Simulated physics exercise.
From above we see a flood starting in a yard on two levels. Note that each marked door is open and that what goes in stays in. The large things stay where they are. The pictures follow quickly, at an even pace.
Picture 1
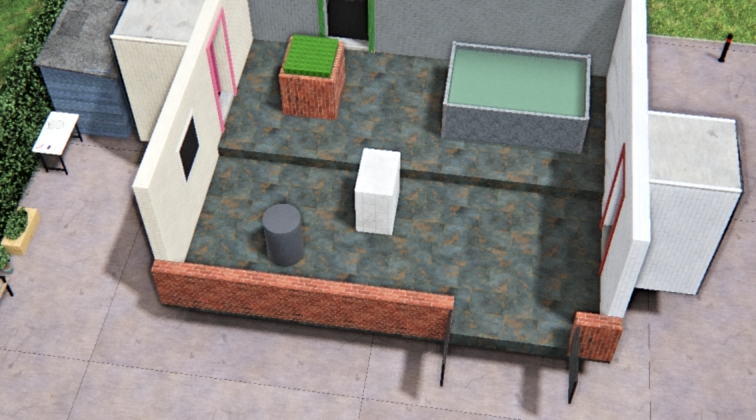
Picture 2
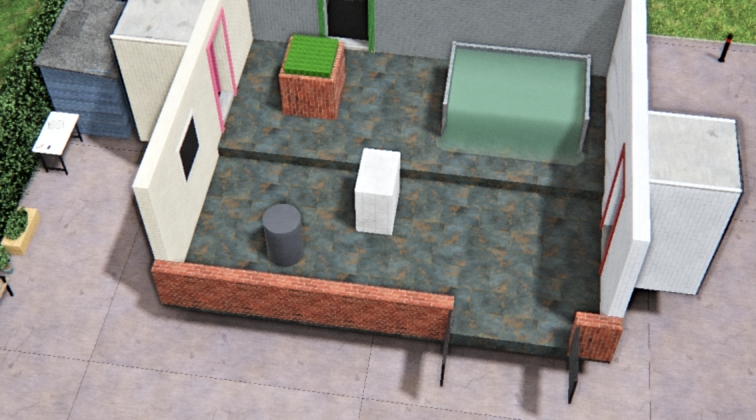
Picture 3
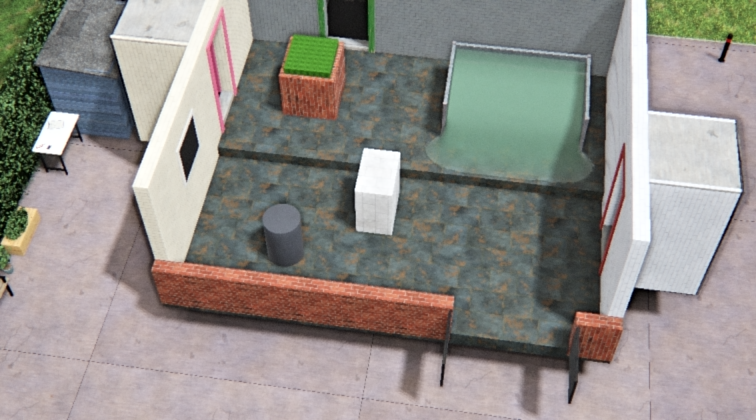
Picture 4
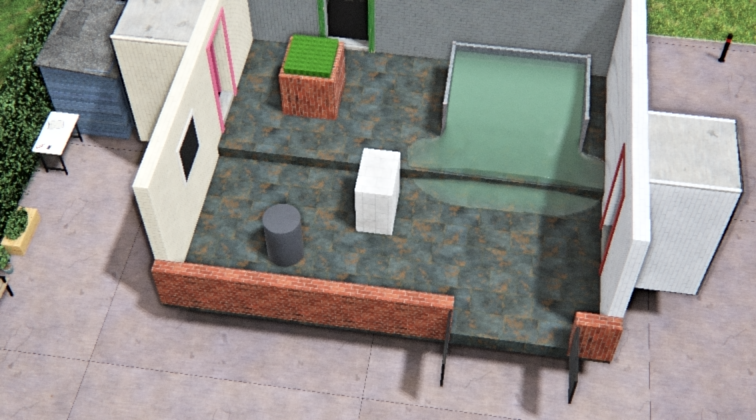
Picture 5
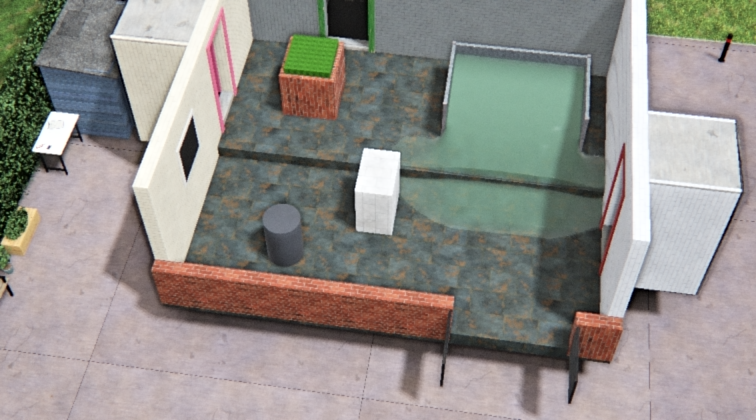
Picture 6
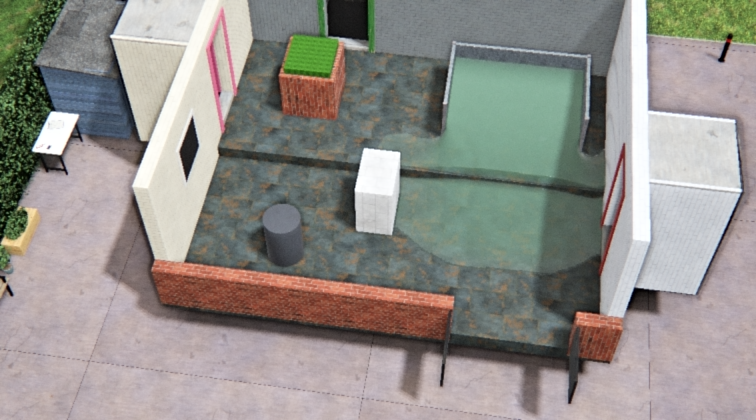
Pale green water, at first still in a grey-walled tank at the upper right of a yard on two levels, seen from above by an unmoving camera, pours out through the tank's open front and spreads across the upper level. It crosses the step and fans over the dark lower paving, passing right of a white block. A grass-topped brick planter, a grey cylinder and low brick walls stay still.
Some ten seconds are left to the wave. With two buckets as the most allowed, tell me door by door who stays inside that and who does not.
At the end, red door: Two buckets at most. Pink door: Two buckets at most. Green door: Two buckets at most.
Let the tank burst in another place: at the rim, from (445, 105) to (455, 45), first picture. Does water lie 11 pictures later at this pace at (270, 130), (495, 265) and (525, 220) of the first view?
Point by point: Soaked; unwetted; unwetted.
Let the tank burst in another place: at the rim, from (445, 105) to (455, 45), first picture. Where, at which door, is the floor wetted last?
That is the one in red.
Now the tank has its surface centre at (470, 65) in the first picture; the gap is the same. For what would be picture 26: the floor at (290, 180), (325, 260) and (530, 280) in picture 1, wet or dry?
Result: Inundated; inundated; inundated.
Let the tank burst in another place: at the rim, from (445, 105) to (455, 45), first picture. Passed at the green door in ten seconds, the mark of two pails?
Green door: Exceeds it.
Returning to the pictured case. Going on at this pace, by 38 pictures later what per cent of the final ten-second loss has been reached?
My figure is about 85 in a hundred.
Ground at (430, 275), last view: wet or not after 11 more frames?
At that place: Under water.
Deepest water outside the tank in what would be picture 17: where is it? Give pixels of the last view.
Somewhere near (592, 339), I think.
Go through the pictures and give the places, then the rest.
The first frame shows still water in the tank at (518, 83).
In the second frame, the front is at (438, 139), out from the gap at (513, 132).
In the third frame, water pours out at (512, 134) and has run to (429, 153).
In the fourth frame, the front is at (412, 163), out from the gap at (512, 136).
In the fifth frame, water pours out at (512, 136) and has run to (399, 187).
In the sixth frame, water pours out at (512, 137) and has run to (451, 260).
A moment on, water covers 40 % of the floor; the red door wet at the sill, nothing in, the pink door not reached, the green door not reached.
Next, water covers 50 % of the floor; the red door wet at the sill, nothing in, the pink door not reached, the green door not reached.
Then, water covers 60 % of the floor; the red door wet at the sill, nothing in, the pink door not reached, the green door not reached.
Later, water covers 65 % of the floor; the red door wet at the sill, nothing in, the pink door not reached, the green door not reached.
In the end, water covers 60 % of the floor; the red door wet at the sill, nothing in, the pink door not reached, the green door not reached.
